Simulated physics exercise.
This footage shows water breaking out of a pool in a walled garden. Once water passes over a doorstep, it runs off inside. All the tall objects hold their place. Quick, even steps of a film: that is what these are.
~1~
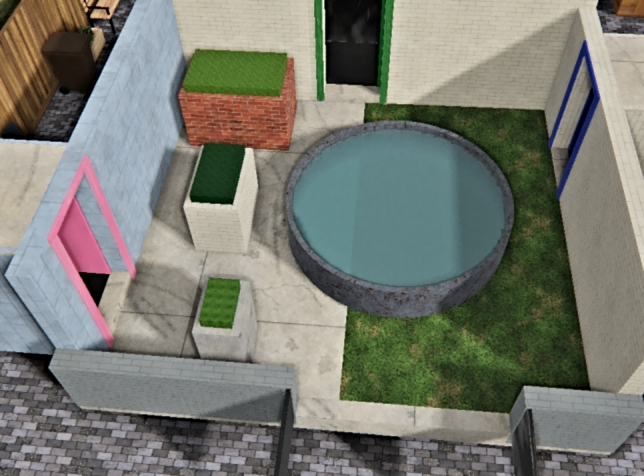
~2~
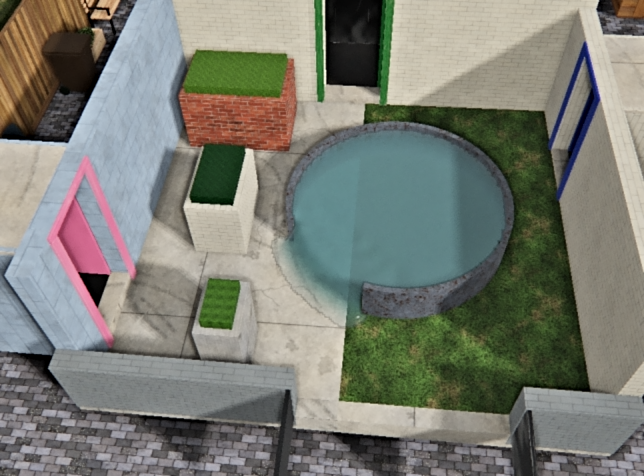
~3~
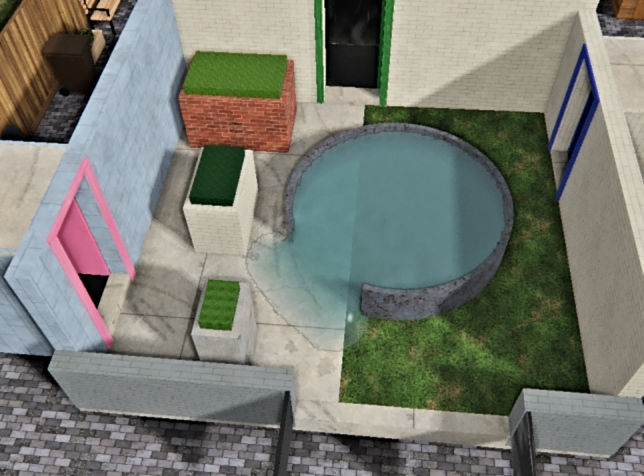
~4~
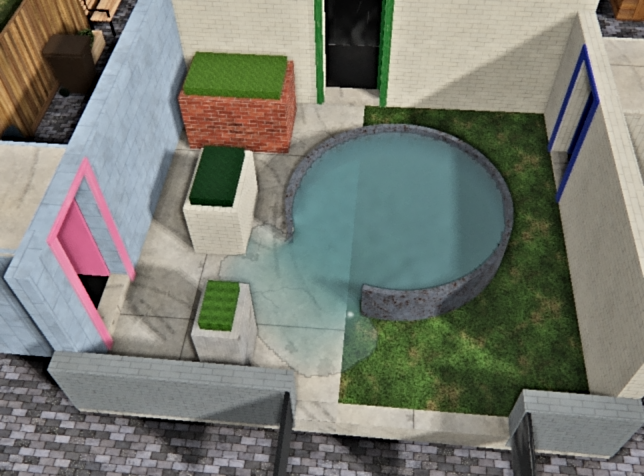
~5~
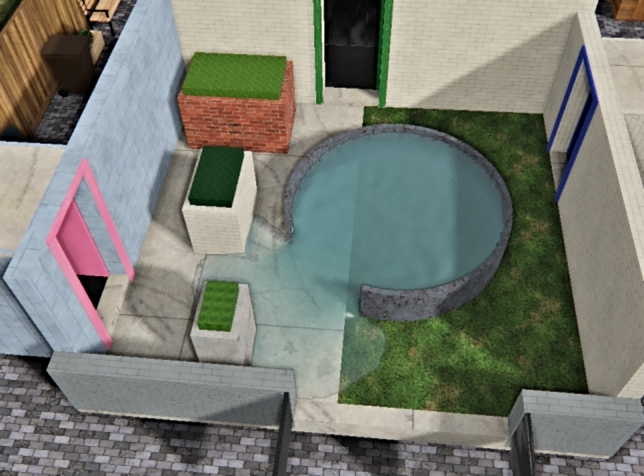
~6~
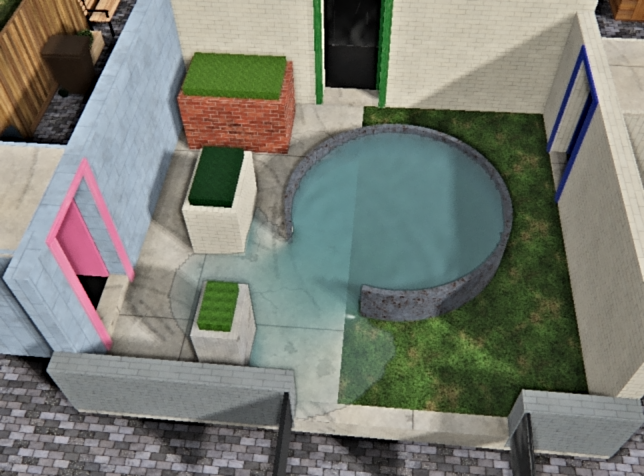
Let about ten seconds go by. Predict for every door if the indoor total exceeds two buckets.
In order: The pink door will break the limit; the blue door will respect the limit; the green door will respect the limit.
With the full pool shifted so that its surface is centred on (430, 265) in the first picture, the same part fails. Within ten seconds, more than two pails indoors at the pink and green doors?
As for the pink one, it stays within the threshold, and the green one stays within the threshold.
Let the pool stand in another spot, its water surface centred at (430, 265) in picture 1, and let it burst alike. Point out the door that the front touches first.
Answer: The door marked pink.
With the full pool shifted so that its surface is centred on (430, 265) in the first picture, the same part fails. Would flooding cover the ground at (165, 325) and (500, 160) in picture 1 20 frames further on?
I'd say watered for the first and spared for the second.
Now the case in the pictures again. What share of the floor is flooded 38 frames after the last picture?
It comes to 75 per cent.
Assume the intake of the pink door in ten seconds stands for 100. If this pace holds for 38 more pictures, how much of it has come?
It comes to around 95 percent of the ten-second total.
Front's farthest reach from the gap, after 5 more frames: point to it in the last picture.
I'd say near (98, 383).
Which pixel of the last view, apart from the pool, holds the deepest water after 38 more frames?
Around (191, 104).
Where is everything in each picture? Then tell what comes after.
The first picture shows still water in the round tank at (398, 201).
In the second picture, the front is at (280, 242), out from the gap at (316, 274).
In the third picture, water pours out at (316, 276) and has run to (262, 243).
In the fourth picture, the front is at (328, 368), out from the gap at (315, 277).
In the fifth picture, the front is at a hidden place, out from the gap at (315, 278).
In the sixth picture, water pours out at (315, 278) and has run to (177, 298).
A moment on, water covers 30 % of the floor; the pink door wet at the sill, nothing in, the blue door not reached, the green door not reached.
Next, water covers 35 % of the floor; the pink door over two buckets in, the blue door not reached, the green door not reached.
Then, water covers 50 % of the floor; the pink door far over two buckets in, the blue door not reached, the green door not reached.
Later, water covers 75 % of the floor; the pink door far over two buckets in, the blue door not reached, the green door wet at the sill, nothing in.
In the end, water covers 95 % of the floor; the pink door far over two buckets in, the blue door wet at the sill, nothing in, the green door wet at the sill, nothing in.
